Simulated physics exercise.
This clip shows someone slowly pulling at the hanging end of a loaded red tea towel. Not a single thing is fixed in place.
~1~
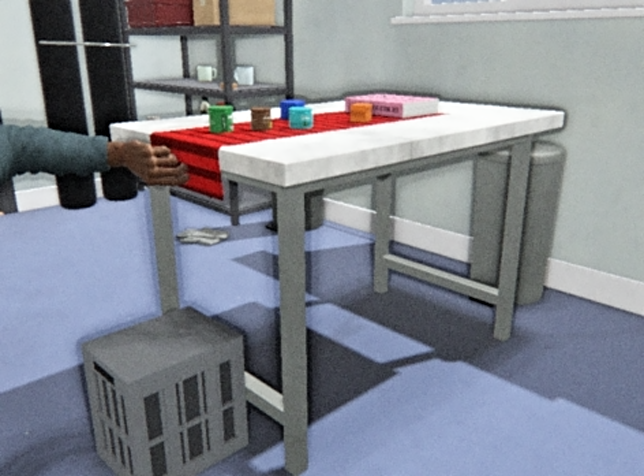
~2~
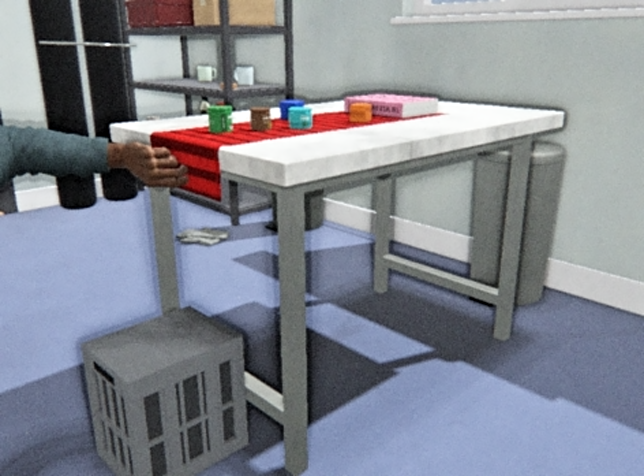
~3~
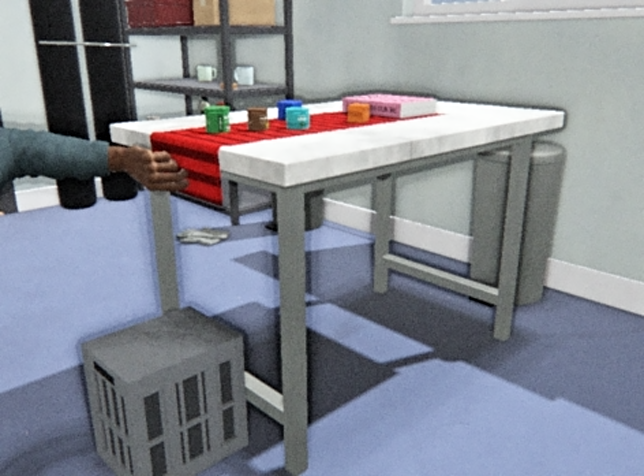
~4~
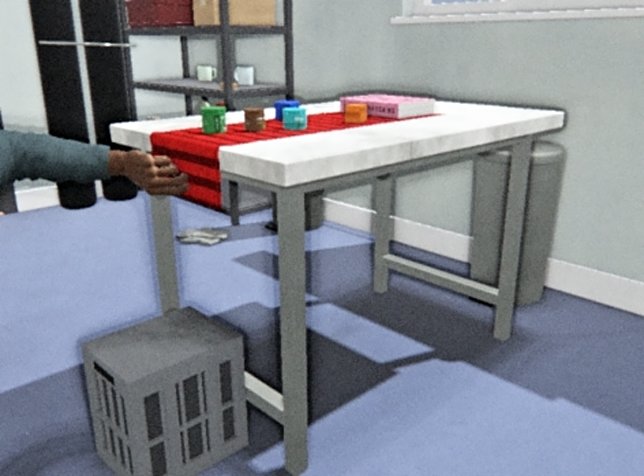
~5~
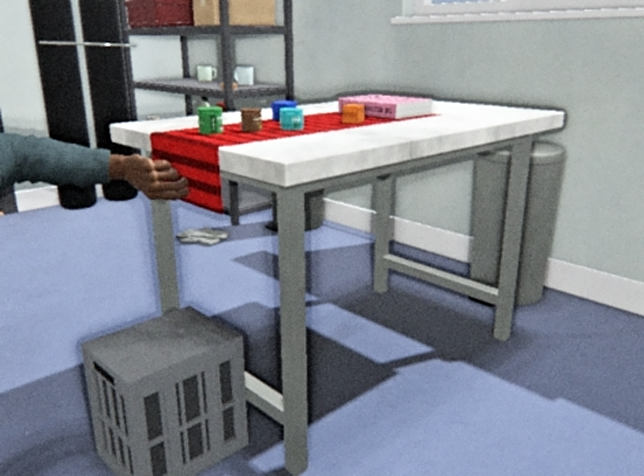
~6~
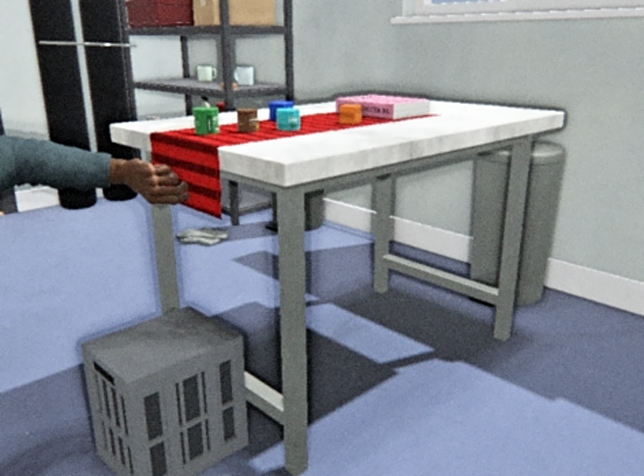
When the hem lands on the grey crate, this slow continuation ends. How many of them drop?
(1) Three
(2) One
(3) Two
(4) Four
Three.
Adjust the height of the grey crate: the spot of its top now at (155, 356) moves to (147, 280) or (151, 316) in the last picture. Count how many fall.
1 and 2.
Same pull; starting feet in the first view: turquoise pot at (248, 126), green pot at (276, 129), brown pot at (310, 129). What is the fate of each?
Turquoise pot: Lost. Green pot: Lost. Brown pot: Lost.
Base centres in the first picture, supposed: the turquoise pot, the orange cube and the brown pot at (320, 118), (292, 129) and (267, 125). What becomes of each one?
Final state: The turquoise pot is still in place, the orange cube is no longer up, the brown pot is no longer up.
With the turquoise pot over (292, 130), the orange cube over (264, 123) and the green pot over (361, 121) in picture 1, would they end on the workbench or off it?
For the turquoise pot it's falling, for the orange cube it's falling, for the green pot it's staying.
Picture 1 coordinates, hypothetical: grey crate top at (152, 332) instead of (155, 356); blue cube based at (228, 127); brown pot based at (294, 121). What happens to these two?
In the end the blue cube is no longer on top and the brown pot is still on top.
Soon after, hem near (189, 258); green pot gone.
After that, hem on the crate; green pot, brown pot and turquoise pot gone.
In the end, hem on the crate; green pot, brown pot and turquoise pot gone. Over the edge go three.
